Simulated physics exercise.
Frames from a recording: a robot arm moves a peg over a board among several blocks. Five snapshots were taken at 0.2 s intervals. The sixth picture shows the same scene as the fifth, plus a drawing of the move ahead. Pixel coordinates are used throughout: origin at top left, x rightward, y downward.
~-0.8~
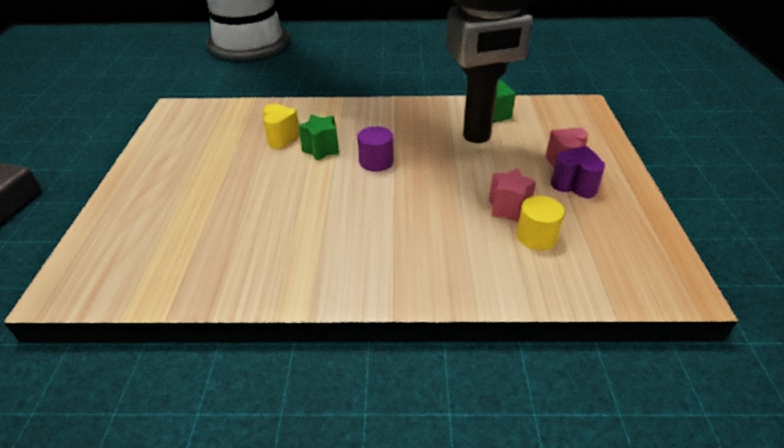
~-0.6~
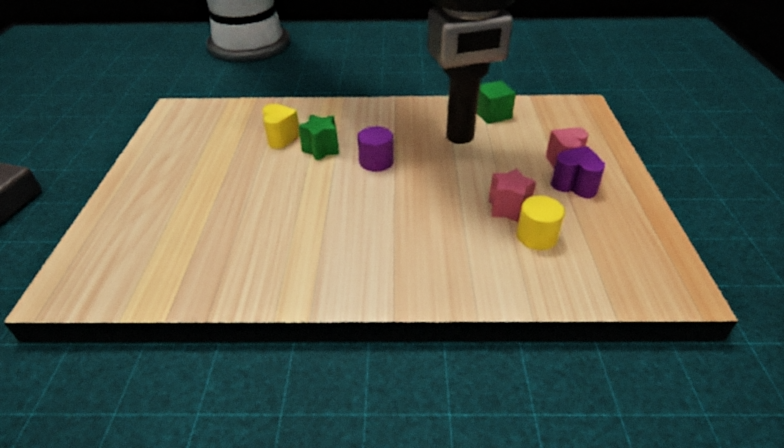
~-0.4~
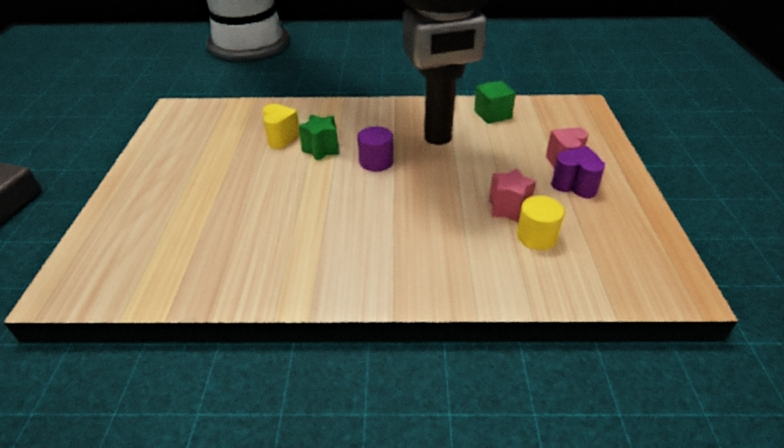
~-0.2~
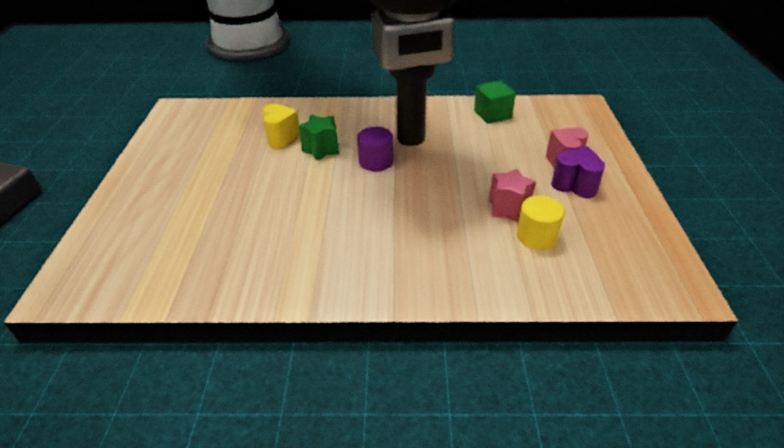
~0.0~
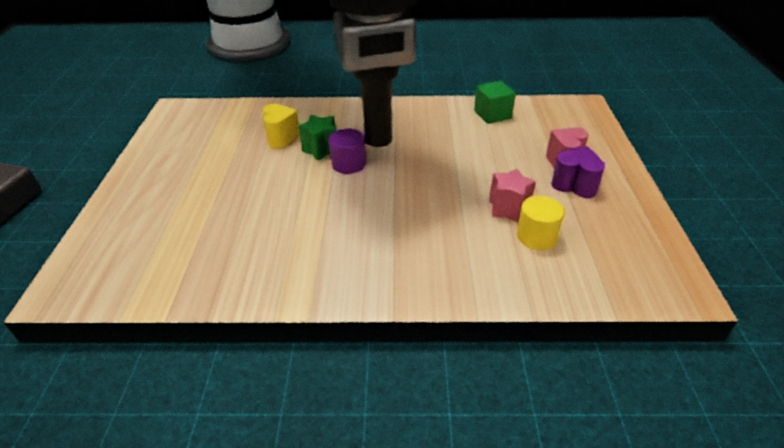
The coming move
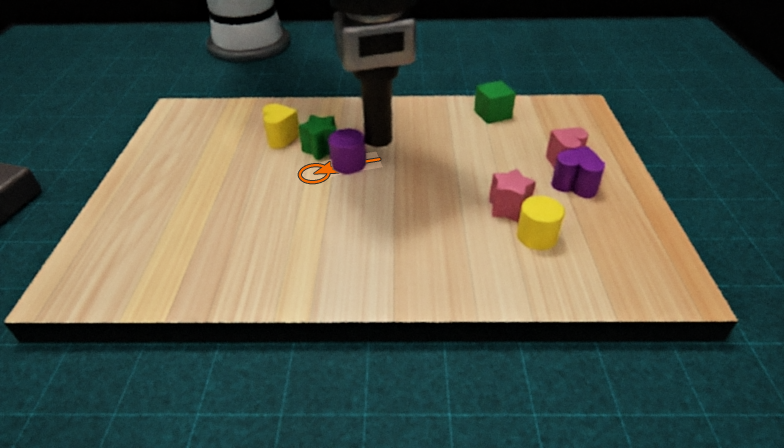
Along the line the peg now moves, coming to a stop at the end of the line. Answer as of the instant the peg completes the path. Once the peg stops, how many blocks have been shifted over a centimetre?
Moved: Just one.
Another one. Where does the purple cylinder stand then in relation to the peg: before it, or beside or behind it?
When the path is over, you would find the purple cylinder still in front of the peg.
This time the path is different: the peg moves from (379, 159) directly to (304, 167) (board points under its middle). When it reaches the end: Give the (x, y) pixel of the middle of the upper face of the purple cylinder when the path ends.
I'd place it at (269, 151), taking the centre of its top.
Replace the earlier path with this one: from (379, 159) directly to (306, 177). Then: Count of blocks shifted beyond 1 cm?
I'd say just one block gets shifted by more than about 1 cm.
Path on the board, from (379, 159) over (357, 163) and (335, 167) to (314, 173).
What follows on the original path. Halfway along, peg at (344, 145); green star-shaped block at (316, 123), turned 15° clockwise; purple cylinder at (310, 143).
At the end, peg at (312, 154); yellow heart-shaped block in place; green star-shaped block at (316, 123), turned 15° clockwise; purple cylinder at (277, 149).
